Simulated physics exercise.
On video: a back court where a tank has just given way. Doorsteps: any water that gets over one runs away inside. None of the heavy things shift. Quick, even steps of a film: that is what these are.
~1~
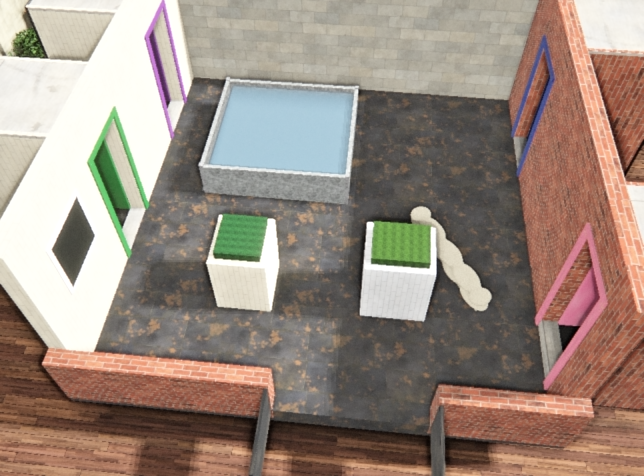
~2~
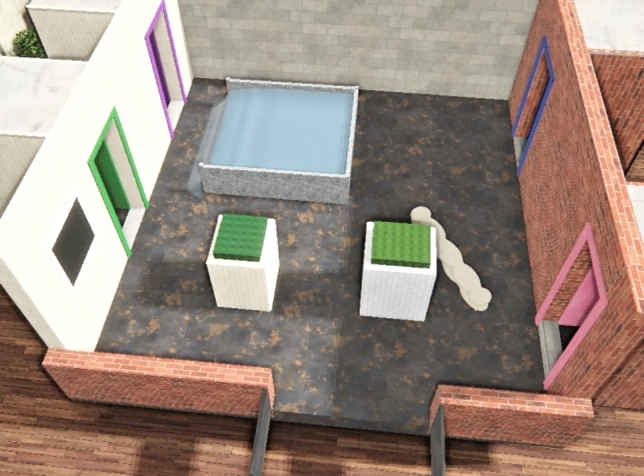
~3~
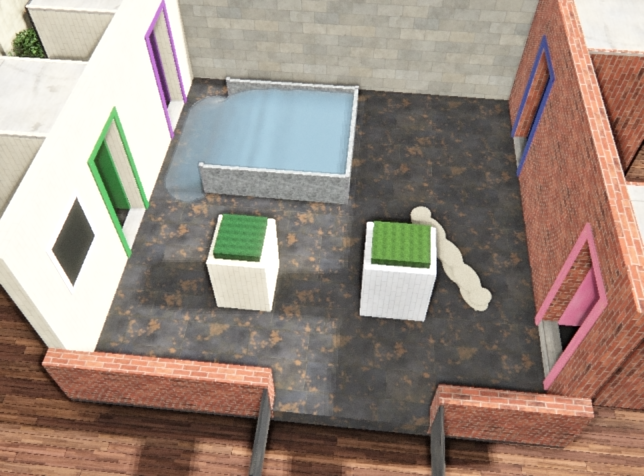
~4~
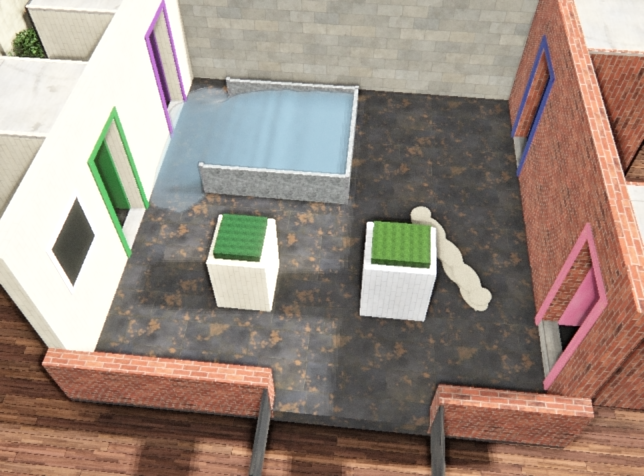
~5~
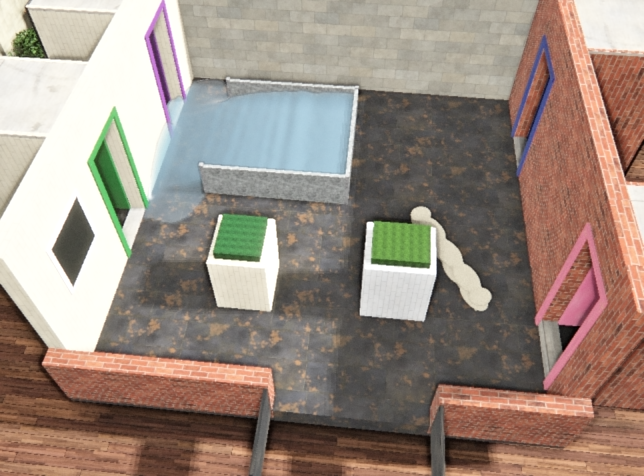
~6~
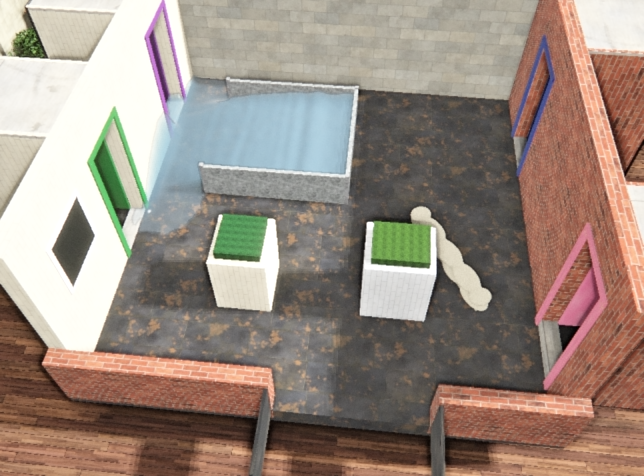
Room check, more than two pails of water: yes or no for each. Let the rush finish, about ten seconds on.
Green door, yes; purple door, yes; blue door, yes; pink door, no.
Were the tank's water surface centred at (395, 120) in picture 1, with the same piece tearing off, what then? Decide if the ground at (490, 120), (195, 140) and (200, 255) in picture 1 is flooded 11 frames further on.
As listed: Untouched, reached, reached.
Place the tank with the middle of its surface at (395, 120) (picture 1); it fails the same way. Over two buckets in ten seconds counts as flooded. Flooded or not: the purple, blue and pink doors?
Result - purple door: Past the limit, blue door: Short of the limit, pink door: Short of the limit.
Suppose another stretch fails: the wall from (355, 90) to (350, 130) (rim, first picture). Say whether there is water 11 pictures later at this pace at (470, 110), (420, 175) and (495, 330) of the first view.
Following the listed order, the three come out reached by the spill, reached by the spill and not reached.
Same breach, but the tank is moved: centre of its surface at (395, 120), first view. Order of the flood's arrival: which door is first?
It would be the one in purple.
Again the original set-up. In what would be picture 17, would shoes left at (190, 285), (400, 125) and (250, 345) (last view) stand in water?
The three points read soaked through, clear and clear.
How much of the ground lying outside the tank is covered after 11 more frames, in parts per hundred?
Near 25 in a hundred.
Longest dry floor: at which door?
My answer: The pink one.
A moment on, water covers 15 % of the floor; the green door under two buckets in, the purple door far over two buckets in, the blue door not reached, the pink door not reached.
Next, water covers 25 % of the floor; the green door over two buckets in, the purple door far over two buckets in, the blue door not reached, the pink door not reached.
Then, water covers 40 % of the floor; the green door over two buckets in, the purple door far over two buckets in, the blue door not reached, the pink door not reached.
Later, water covers 70 % of the floor; the green door over two buckets in, the purple door far over two buckets in, the blue door under two buckets in, the pink door wet at the sill, nothing in.
In the end, water covers 85 % of the floor; the green door over two buckets in, the purple door far over two buckets in, the blue door over two buckets in, the pink door wet at the sill, nothing in.
